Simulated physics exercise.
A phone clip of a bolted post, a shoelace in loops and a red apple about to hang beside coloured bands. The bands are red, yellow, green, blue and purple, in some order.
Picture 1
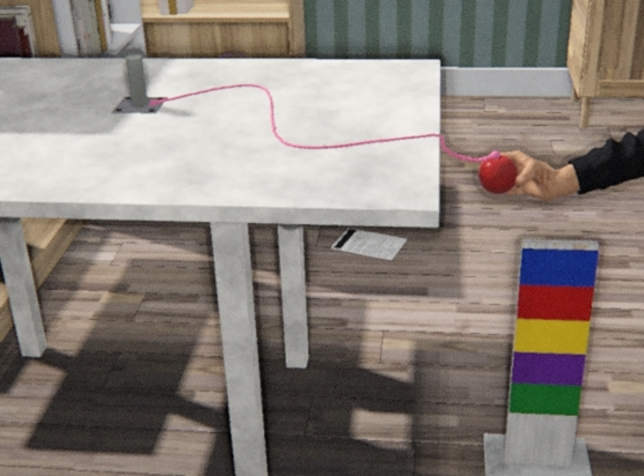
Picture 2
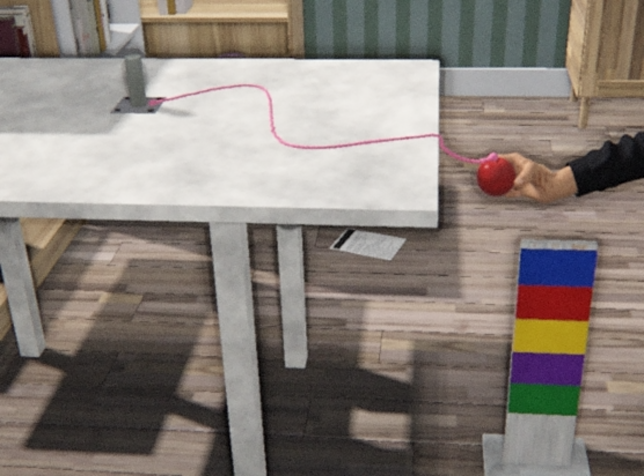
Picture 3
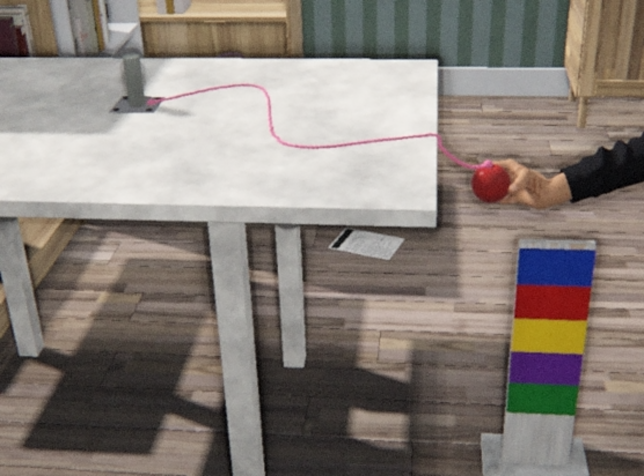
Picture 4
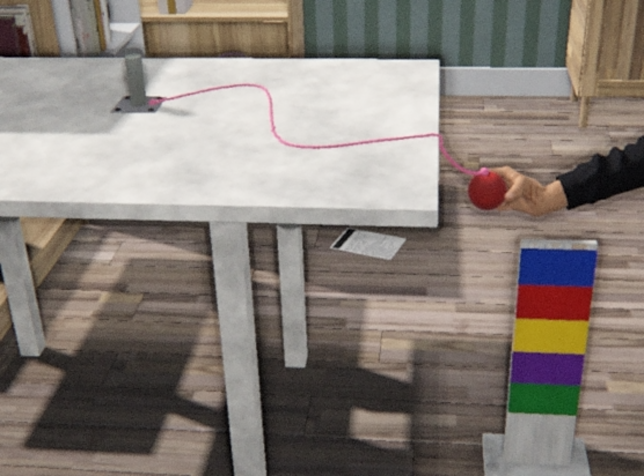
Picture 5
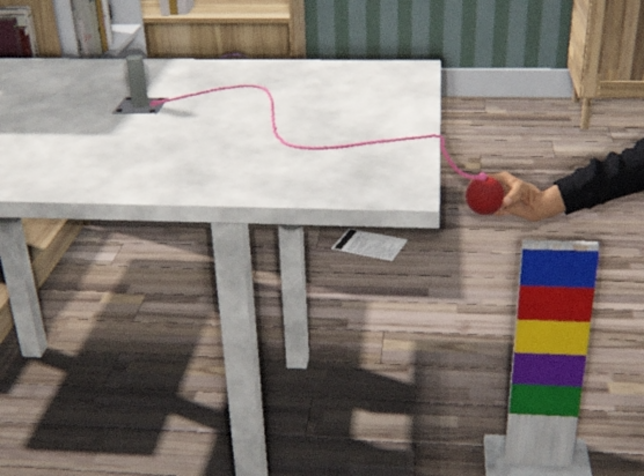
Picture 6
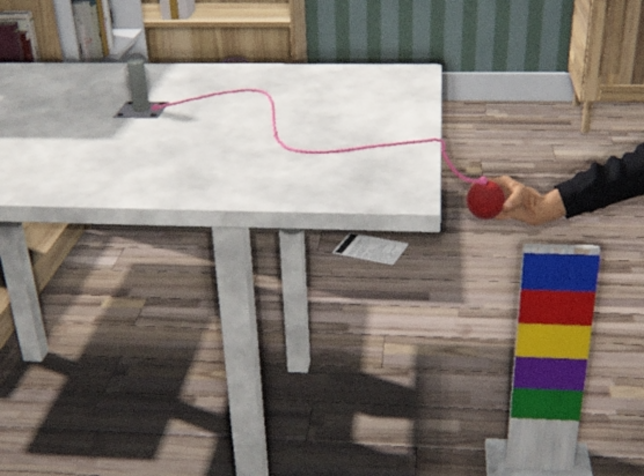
A hand holding a red ball on a pink string lowers it slightly beside a pale table, near a colour-banded post.
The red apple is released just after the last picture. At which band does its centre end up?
The shoelace holds its middle at yellow.
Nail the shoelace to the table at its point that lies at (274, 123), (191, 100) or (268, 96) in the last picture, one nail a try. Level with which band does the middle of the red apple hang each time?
Taking them in turn: Blue; yellow; red.
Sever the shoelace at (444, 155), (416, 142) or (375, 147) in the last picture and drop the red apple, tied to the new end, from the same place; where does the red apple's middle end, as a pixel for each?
Near (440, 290), (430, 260) and (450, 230).
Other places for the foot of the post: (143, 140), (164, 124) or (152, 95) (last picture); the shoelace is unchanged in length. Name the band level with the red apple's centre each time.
It would be purple; purple; yellow.
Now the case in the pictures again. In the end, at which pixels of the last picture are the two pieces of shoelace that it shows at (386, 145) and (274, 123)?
They go to (443, 208) and to (364, 120).
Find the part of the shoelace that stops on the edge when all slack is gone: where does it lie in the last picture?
The one at (297, 151).
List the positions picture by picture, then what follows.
In the first picture, red apple (498, 175); blue (559, 269); red (555, 304); yellow (552, 338); purple (548, 370); green (545, 401).
In the second picture, red apple (496, 177); shoelace through (189, 95) (264, 90) (272, 121) (308, 148) (404, 138).
In the third picture, red apple (491, 183).
In the fourth picture, red apple (487, 191); shoelace through (189, 94) (264, 89) (272, 121) (308, 147) (405, 138).
In the fifth picture, red apple (485, 195).
In the sixth picture, red apple (486, 200); shoelace through (192, 99) (267, 94) (274, 126) (310, 152) (407, 143).
Early on, apple near (457, 316); level with yellow.
Midway, apple near (422, 300); level with yellow.
Near the end, apple near (440, 324); level with yellow.
Finally, apple near (442, 322); level with yellow. At yellow.
